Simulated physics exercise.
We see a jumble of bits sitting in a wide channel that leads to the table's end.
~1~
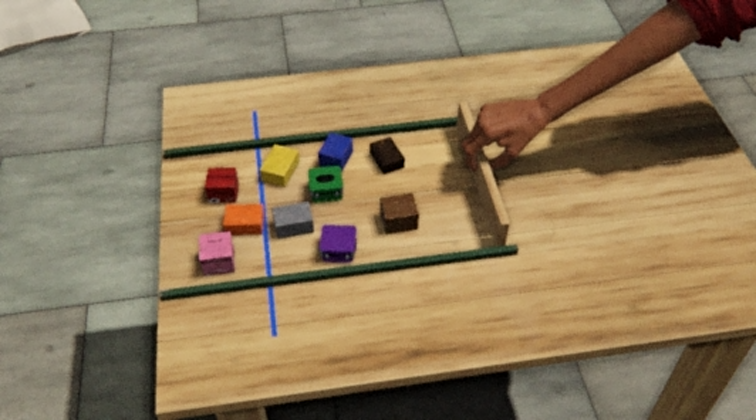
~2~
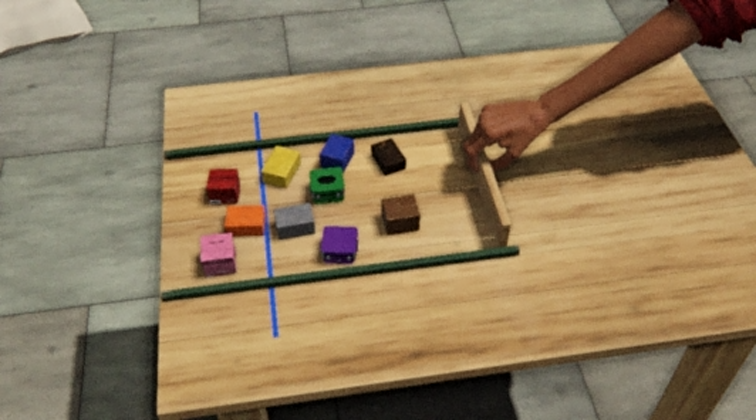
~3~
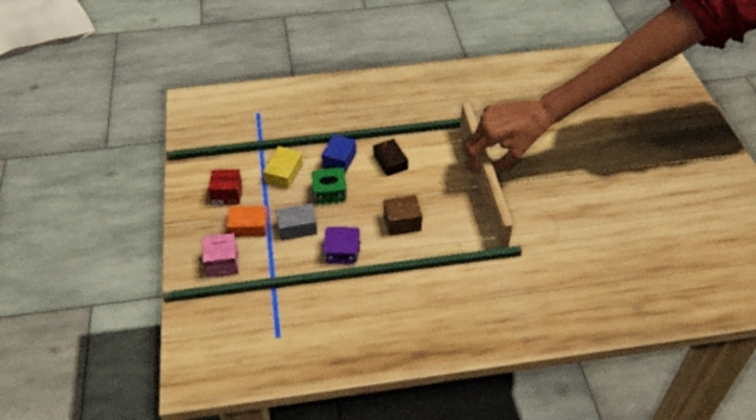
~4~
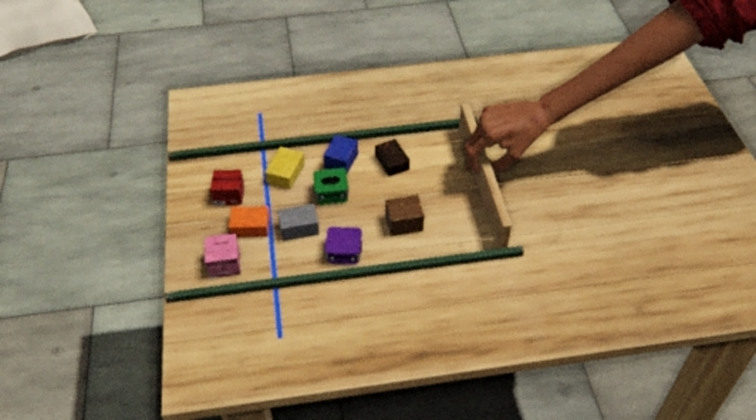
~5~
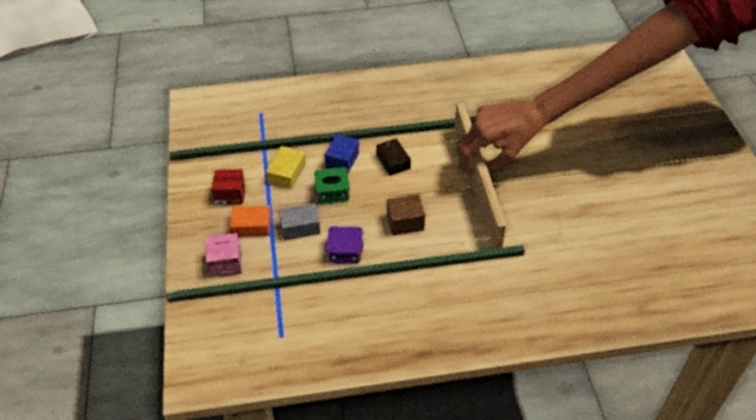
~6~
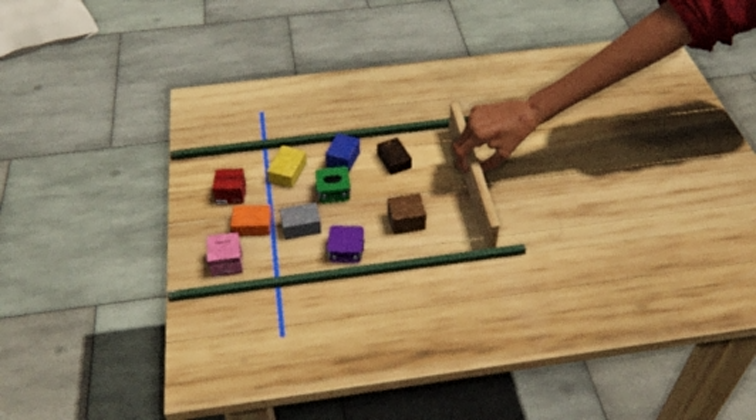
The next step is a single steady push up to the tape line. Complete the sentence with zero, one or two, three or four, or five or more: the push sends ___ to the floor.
The push sends zero to the floor.
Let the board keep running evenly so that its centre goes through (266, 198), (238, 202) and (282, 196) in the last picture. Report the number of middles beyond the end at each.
Respectively, 0, 2 and 0.
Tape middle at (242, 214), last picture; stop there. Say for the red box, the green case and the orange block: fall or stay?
The red box is no longer there; as for the green case, it is still there; and the orange block is no longer there.
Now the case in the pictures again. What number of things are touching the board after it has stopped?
Result: 4 in all.
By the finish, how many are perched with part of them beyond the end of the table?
The answer comes to 2.
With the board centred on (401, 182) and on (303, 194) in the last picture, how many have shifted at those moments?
So 2, and at the other place 9.
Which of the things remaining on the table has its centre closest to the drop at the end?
Looks like the red box to me.
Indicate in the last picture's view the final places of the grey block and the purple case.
Look around (219, 230) for the first and around (258, 261) for the second.
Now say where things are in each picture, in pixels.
Pink box (217, 254); red box (222, 185); orange block (244, 219); board (481, 171); tape (263, 210), in the first frame.
Red box (224, 186); board (482, 172), in the second frame.
Orange block (248, 221); grey block (297, 222), in the third frame.
Pink box (223, 256); yellow block (285, 168), in the fourth frame.
Red box (229, 187); black block (393, 157), in the fifth frame.
Pink box (225, 255); red box (230, 186); orange block (252, 221); board (472, 173); tape (271, 211), in the sixth frame.
Soon after, none off yet; pink box at rest near (225, 255); red box at rest near (230, 186); orange block at rest near (252, 221).
Then, none off yet; pink box at rest near (225, 255); red box at rest near (230, 186); orange block moving near (244, 222).
At rest, the number that fall off is zero.
